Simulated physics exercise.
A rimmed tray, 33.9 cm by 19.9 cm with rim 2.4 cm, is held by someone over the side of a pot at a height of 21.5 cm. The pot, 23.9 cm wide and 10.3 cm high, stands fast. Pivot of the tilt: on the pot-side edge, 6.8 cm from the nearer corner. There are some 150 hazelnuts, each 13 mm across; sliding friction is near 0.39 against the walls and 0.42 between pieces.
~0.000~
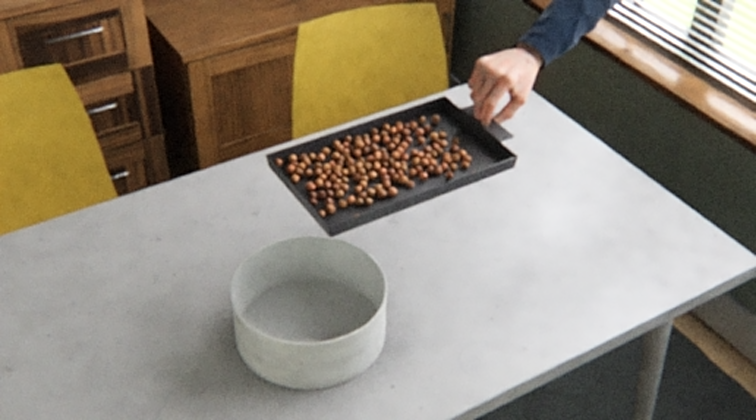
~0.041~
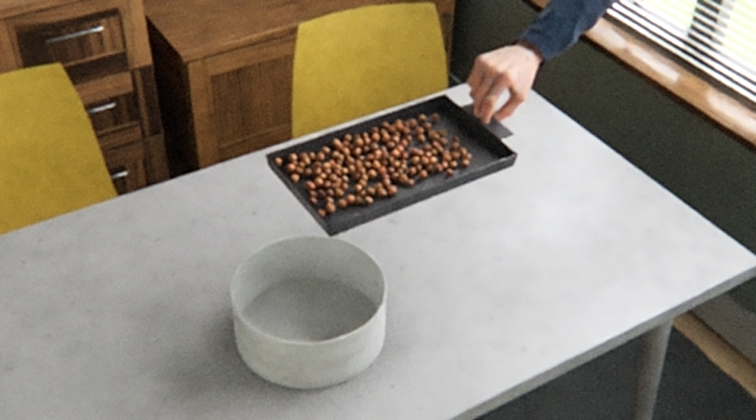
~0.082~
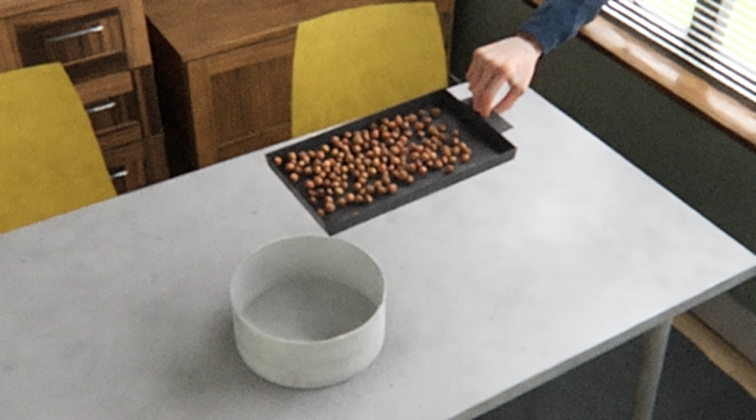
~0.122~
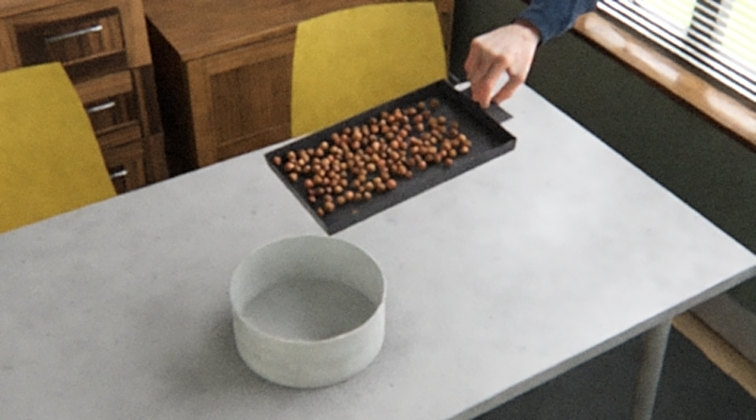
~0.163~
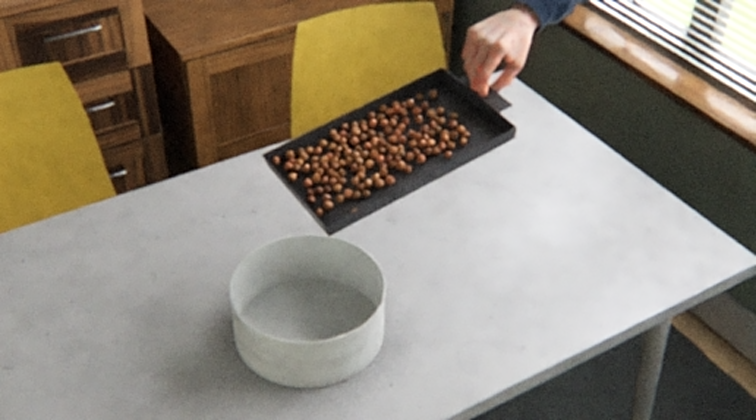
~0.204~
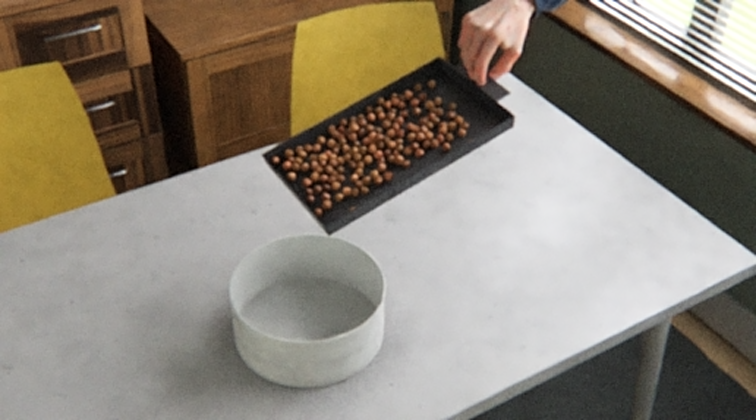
At a pale grey table with yellow chairs behind it, a hand held a dark tray of round brown nuts near a whitish pot, then gradually raised the far right end, tilting the tray slightly.
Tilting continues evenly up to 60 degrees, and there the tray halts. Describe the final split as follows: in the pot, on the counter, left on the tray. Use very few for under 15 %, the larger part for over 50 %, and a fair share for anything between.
Pot: Very few, counter: Very few, tray: The larger part.
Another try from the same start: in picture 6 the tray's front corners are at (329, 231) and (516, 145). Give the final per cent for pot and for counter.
Final per cent - pot 0, counter 0.
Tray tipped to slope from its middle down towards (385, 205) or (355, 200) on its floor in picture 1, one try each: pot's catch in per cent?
The share comes to about 5 in a hundred, then about 15 in a hundred.
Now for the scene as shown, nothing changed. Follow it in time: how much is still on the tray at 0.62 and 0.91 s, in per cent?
Estimates: 100; 90.
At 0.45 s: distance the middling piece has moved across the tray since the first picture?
It has moved some 5 cm from its start.
After 0.45 s, tilt 37 degrees; the tray holds 100 %, the pot 0 %.
After 0.62 s, tilt 52 degrees; the tray holds 100 %, the pot 0 %.
After 0.91 s, tilt 60 degrees; the tray holds 90 %, the pot 5 %.
At rest (1.9 s), pot 5 %, counter 5 %, tray 90 %.
